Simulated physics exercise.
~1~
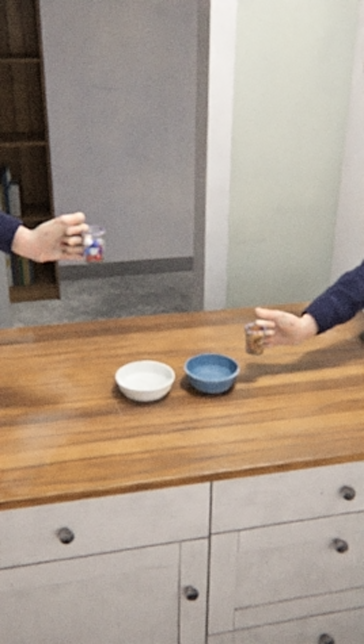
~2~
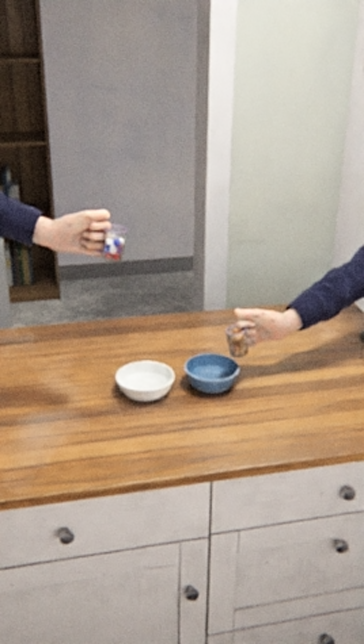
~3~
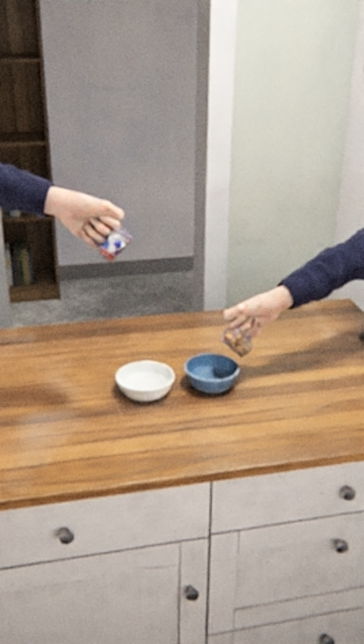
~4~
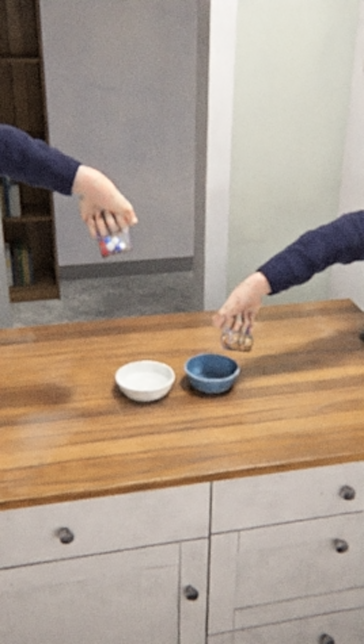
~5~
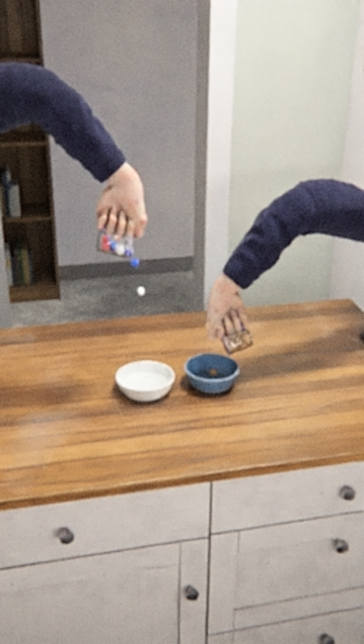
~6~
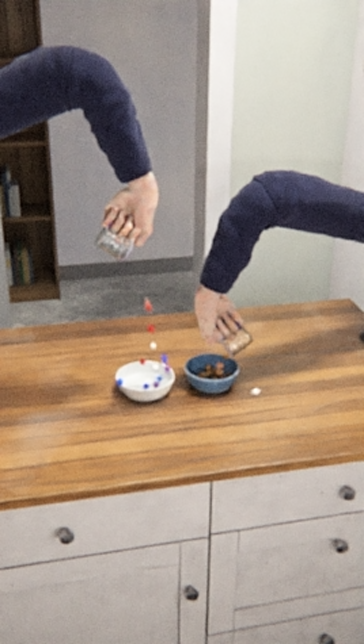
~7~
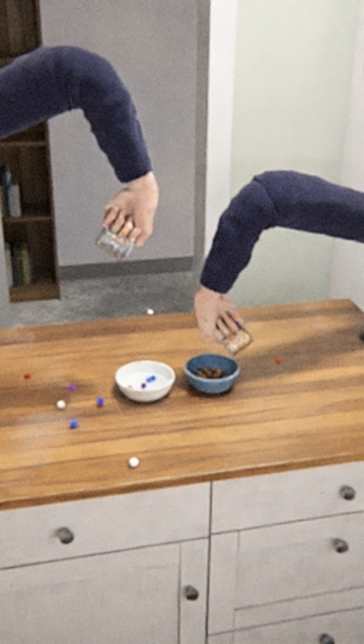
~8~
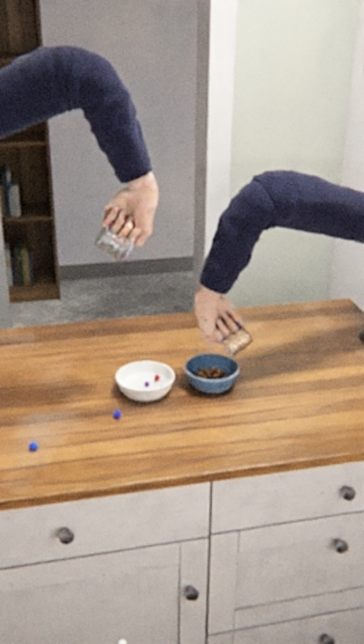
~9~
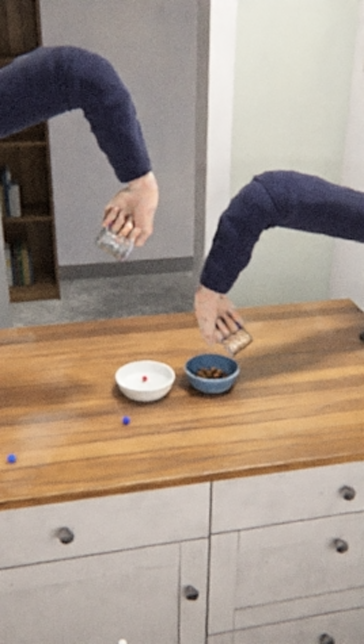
In this clip, two hands tip small clear cups over bowls on a wooden counter, the left one from higher up. Red, white and blue pieces bounce out of the white bowl and scatter, leaving few inside, while brown pieces settle in the blue bowl.
